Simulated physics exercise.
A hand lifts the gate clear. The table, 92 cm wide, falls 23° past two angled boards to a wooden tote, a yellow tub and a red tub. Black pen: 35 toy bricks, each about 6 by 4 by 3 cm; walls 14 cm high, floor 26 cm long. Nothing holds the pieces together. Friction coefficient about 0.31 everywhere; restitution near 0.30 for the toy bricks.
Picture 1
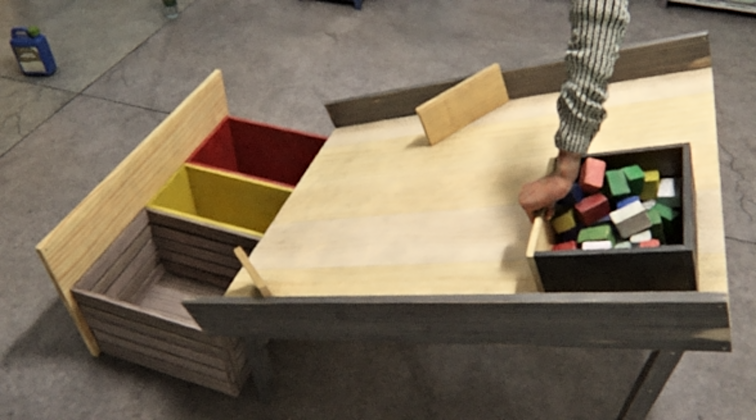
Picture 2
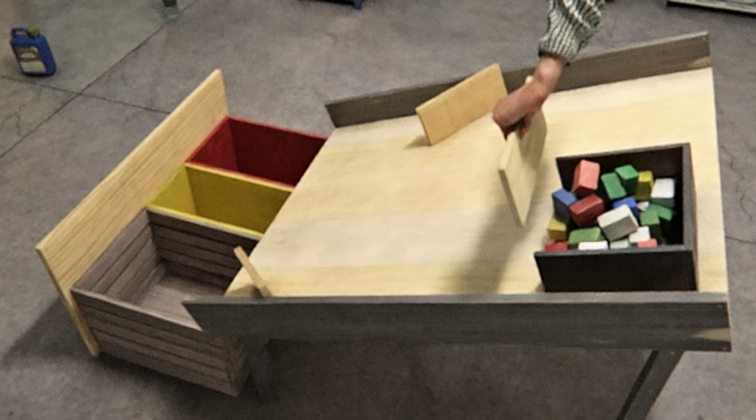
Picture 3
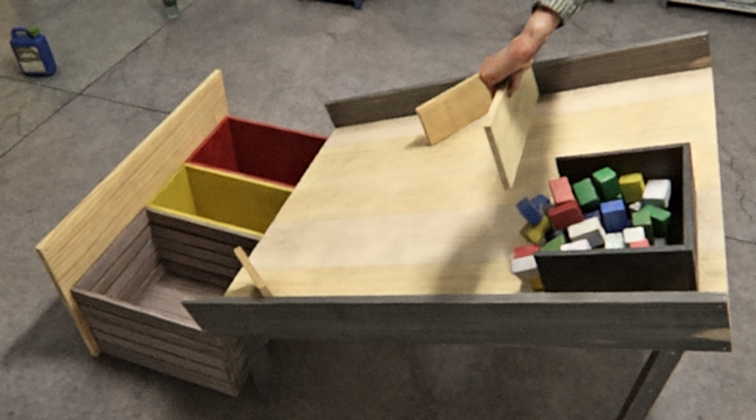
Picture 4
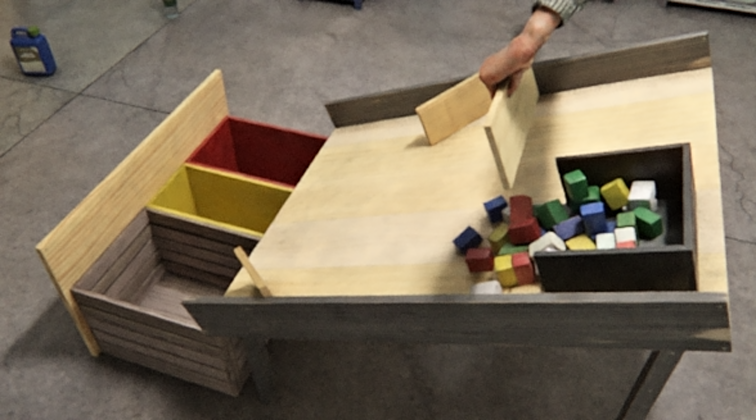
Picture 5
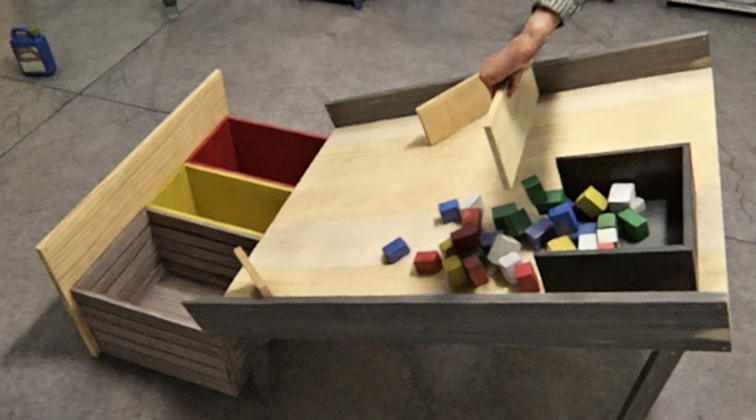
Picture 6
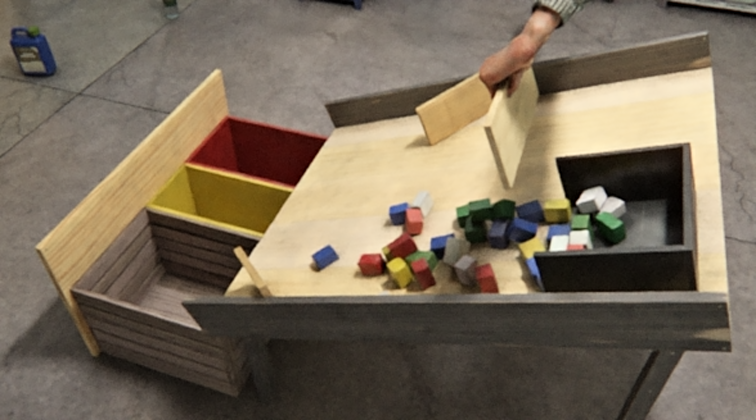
A hand lifting a wooden gate from a black pen on a sloping table, colourful toy bricks sliding out leftward across the surface.
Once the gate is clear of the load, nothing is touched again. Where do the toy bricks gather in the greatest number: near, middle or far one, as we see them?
The largest share ends in the nearest one: The wooden tote.
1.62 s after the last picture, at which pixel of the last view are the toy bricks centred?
Around (179, 293).
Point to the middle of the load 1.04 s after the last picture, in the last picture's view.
Around (204, 293).
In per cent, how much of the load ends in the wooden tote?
About 85 per cent.
Then, 0.26 s after the last picture, 1 in the wooden tote and 34 on the slope.
Then, 0.58 s after the last picture, 7 in the wooden tote, 2 in the yellow tub and 26 on the slope.
Then, 1.04 s after the last picture, 22 in the wooden tote, 4 in the yellow tub, 7 on the slope and 2 in the air.
When it is over (1.62 s after the last picture), 29 in the wooden tote and 6 in the yellow tub.
